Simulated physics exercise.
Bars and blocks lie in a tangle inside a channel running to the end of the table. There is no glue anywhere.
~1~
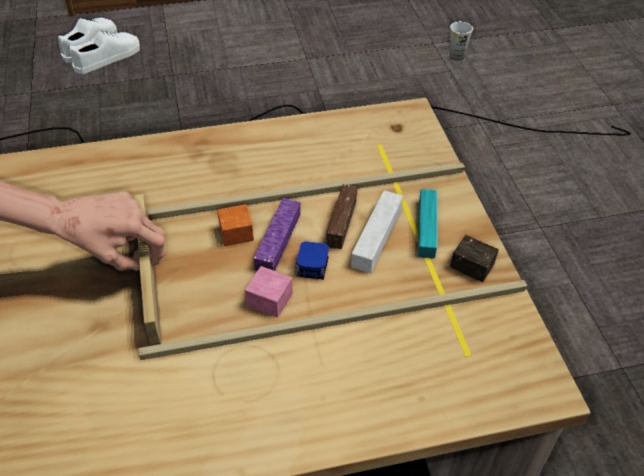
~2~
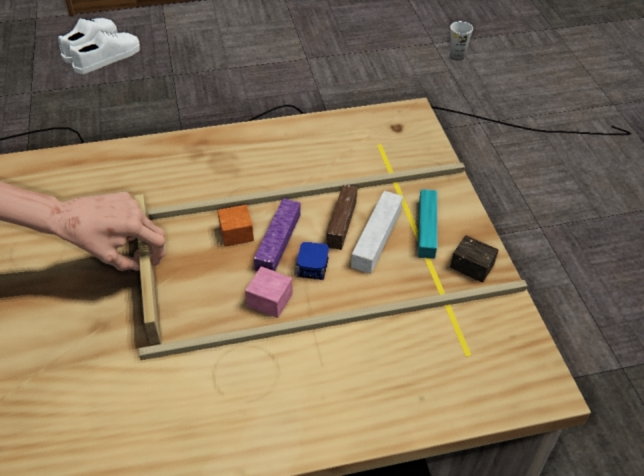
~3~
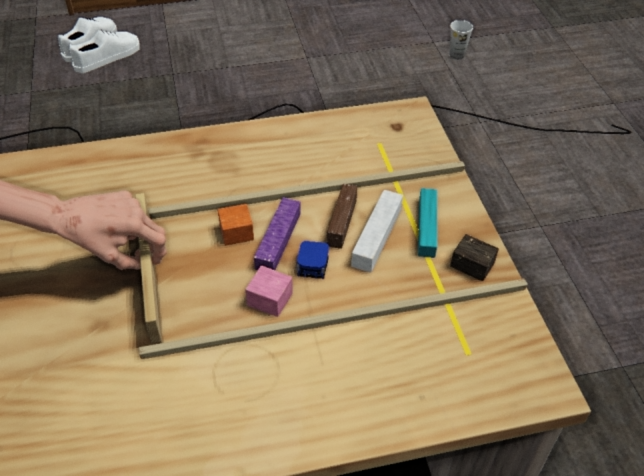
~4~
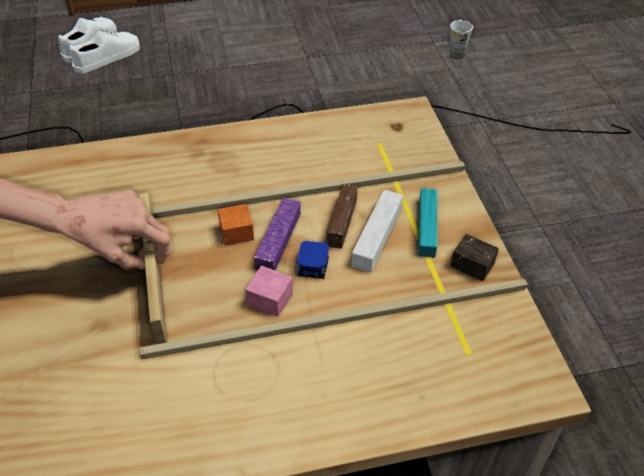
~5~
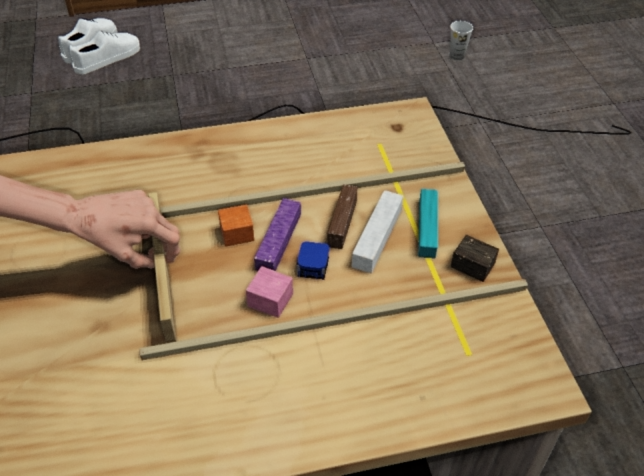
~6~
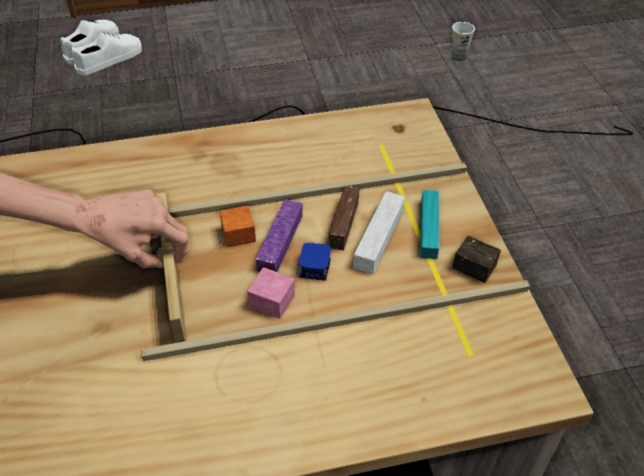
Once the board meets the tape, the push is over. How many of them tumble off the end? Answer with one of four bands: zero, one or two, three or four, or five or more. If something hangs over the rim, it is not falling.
One or two.
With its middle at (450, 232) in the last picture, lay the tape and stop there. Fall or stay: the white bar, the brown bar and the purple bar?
The white bar topples off, the brown bar topples off, and the purple bar stays put.
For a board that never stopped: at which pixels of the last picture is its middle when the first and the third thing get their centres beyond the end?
(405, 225), then (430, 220).
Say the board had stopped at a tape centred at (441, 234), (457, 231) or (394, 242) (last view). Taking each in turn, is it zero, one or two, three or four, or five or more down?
The three counts come out as 3 or 4, 3 or 4 and not one.
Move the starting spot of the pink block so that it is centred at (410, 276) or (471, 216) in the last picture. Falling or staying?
At the first spot the pink block hangs on; at the second it topples off.
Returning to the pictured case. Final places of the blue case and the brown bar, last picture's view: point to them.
Roughly (460, 245) for the first and roughly (467, 207) for the second.
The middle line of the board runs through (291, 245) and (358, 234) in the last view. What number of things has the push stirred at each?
Respectively 5 and 7.
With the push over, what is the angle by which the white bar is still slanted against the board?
I'd estimate about 25 degrees.
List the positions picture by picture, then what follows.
Black block (474, 258); turquoise stick (428, 223); white bar (378, 230); board (147, 267); tape (418, 237), in the first frame.
Turquoise stick (428, 223); pink block (269, 292), in the second frame.
White bar (378, 230); brown bar (343, 215), in the third frame.
Black block (474, 257); purple bar (279, 235), in the fourth frame.
Turquoise stick (428, 223); board (162, 265), in the fifth frame.
Black block (476, 259); turquoise stick (430, 224); white bar (380, 231); board (170, 265); tape (420, 237), in the sixth frame.
Soon after, none off yet; black block at rest near (476, 259); turquoise stick at rest near (430, 224); white bar at rest near (380, 231).
Then, none off yet; black block at rest near (476, 259); turquoise stick at rest near (430, 224); white bar moved a little near (396, 234).
Further on, none off yet; black block moved a little near (495, 265); turquoise stick moved a little near (474, 224); white bar moved about its own width near (454, 233).
At rest, the number that fall off is one or two; fallen, turquoise stick.
